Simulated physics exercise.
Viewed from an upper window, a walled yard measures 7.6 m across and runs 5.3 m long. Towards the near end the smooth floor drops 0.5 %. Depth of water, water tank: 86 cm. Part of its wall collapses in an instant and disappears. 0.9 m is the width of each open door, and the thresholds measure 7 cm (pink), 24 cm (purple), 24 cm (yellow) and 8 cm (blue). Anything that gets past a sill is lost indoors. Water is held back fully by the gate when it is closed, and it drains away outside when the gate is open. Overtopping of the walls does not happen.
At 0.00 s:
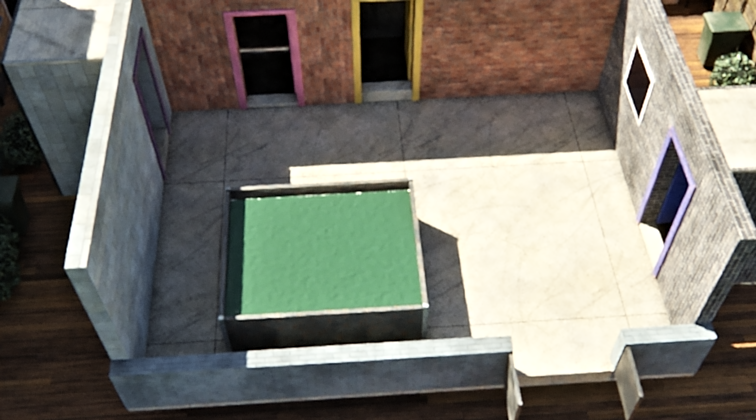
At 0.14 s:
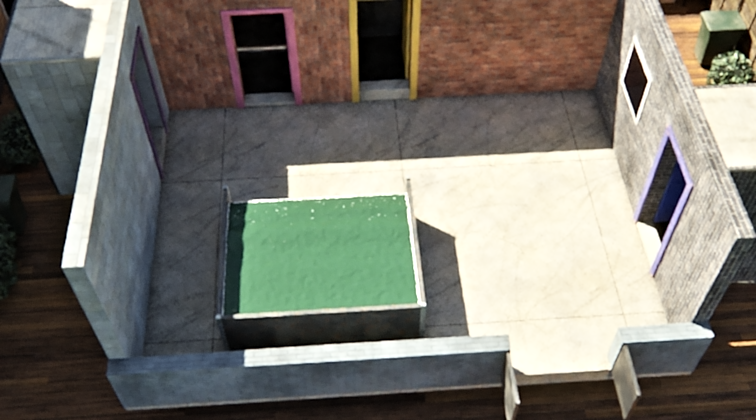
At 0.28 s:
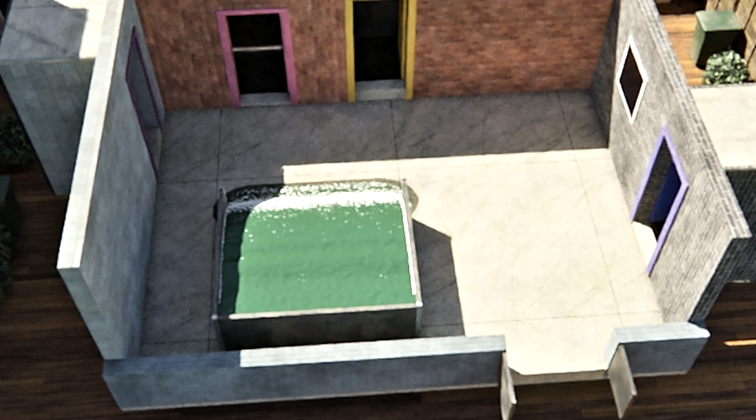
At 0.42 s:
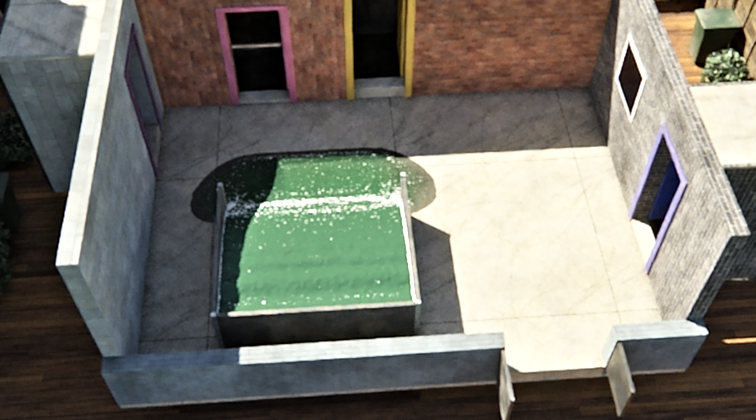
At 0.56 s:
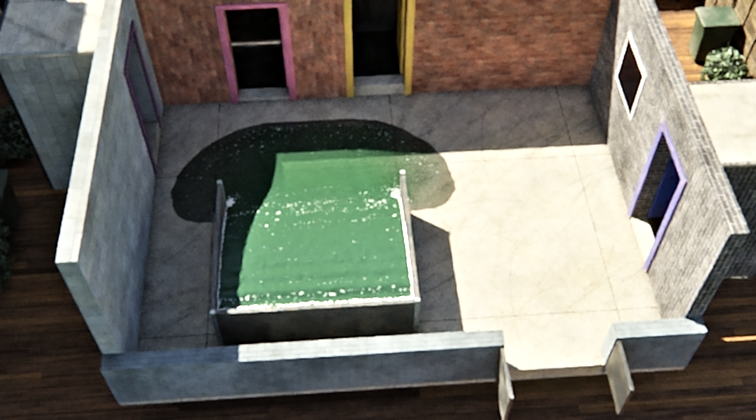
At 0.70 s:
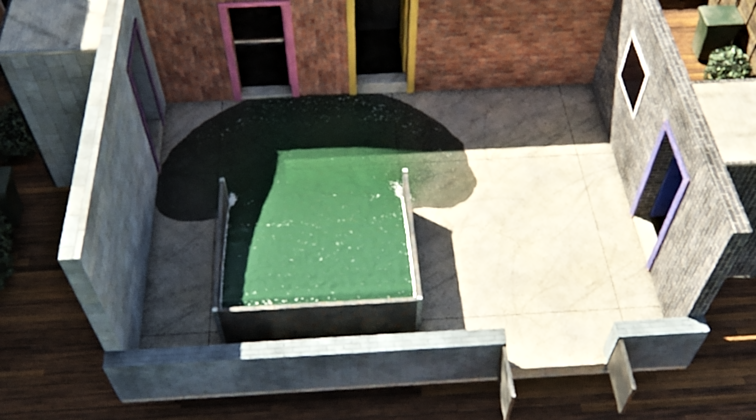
A square tank of green water stands left of centre in a walled yard seen from high above, its surface still at first. Behind it are a brick wall with pink-framed and yellow-framed openings, while a purple-edged doorway is at right and a gap in the low wall is nearest. The tank's far side vanishes, and foaming water pours out, spreading in a widening dark fan across the pale floor as the view shifts very slightly.
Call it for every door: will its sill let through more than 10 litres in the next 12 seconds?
Pink door - it will, purple door - it will, yellow door - it will, blue door - it will.
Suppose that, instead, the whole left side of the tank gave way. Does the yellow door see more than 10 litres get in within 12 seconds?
At the yellow door the limit is not exceeded.
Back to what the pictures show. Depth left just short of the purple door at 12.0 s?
Reading: Close to 7.0 cm.
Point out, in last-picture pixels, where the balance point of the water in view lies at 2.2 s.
It lies at roughly (324, 177) in pixels.
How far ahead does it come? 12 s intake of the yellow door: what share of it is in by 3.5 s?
That works out near 100%.
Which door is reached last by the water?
Result: Blue door.
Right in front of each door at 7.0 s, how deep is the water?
Depths in centimetres - pink: 9, purple: 10, yellow: 7, blue: 9.
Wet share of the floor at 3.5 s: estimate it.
Around 60 per cent.
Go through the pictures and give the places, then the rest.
In the first frame, the water tank at (322, 248) is whole and still, 86 cm deep.
In the second frame, water pours out on the water tank's far side and has run 1.4 m, to a hidden place; typically 7 cm deep outside, 86 cm at the water tank's back.
In the third frame, water pours out on the water tank's far side and has run 1.6 m, to a hidden place; typically 14 cm deep outside, 86 cm at the water tank's back.
In the fourth frame, the front is at (200, 193), 2.0 m from the gap on the water tank's far side; 4.5 m2 of floor is under water; 83 cm left at the back of the water tank.
In the fifth frame, water pours out on the water tank's far side and has run 2.4 m, to (438, 159); typically 11 cm deep outside, 74 cm at the water tank's back.
In the sixth frame, water pours out on the water tank's far side and has run 2.8 m, to (252, 102); typically 8 cm deep outside, 73 cm at the water tank's back.
After 1.4 s water covers 40 % of the floor and is deepest (54 cm) near (320, 98); pink door 27 cm at the sill, 154 L in, purple door 15 cm at the sill, 0 L in, yellow door 43 cm at the sill, 42 L in, blue door not reached.
After 2.2 s water covers 45 % of the floor and is deepest (47 cm) near (228, 103); pink door 38 cm at the sill, 412 L in, purple door 26 cm at the sill, 2 L in, yellow door 40 cm at the sill, 129 L in, blue door not reached.
After 3.5 s water covers 60 % of the floor and is deepest (34 cm) near (591, 86); pink door 25 cm at the sill, 677 L in, purple door 24 cm at the sill, 20 L in, yellow door 22 cm at the sill, 179 L in, blue door 5 cm at the sill, 0 L in.
After 7.0 s water covers 95 % of the floor and is deepest (23 cm) near (458, 356); pink door 9 cm at the sill, 818 L in, purple door 10 cm at the sill, 22 L in, yellow door 7 cm at the sill, 181 L in, blue door 9 cm at the sill, 4 L in.
After 12.0 s water covers 100 % of the floor and is deepest (14 cm) near (311, 121); pink door 7 cm at the sill, 823 L in, purple door 7 cm at the sill, 22 L in, yellow door 11 cm at the sill, 181 L in, blue door 9 cm at the sill, 20 L in.
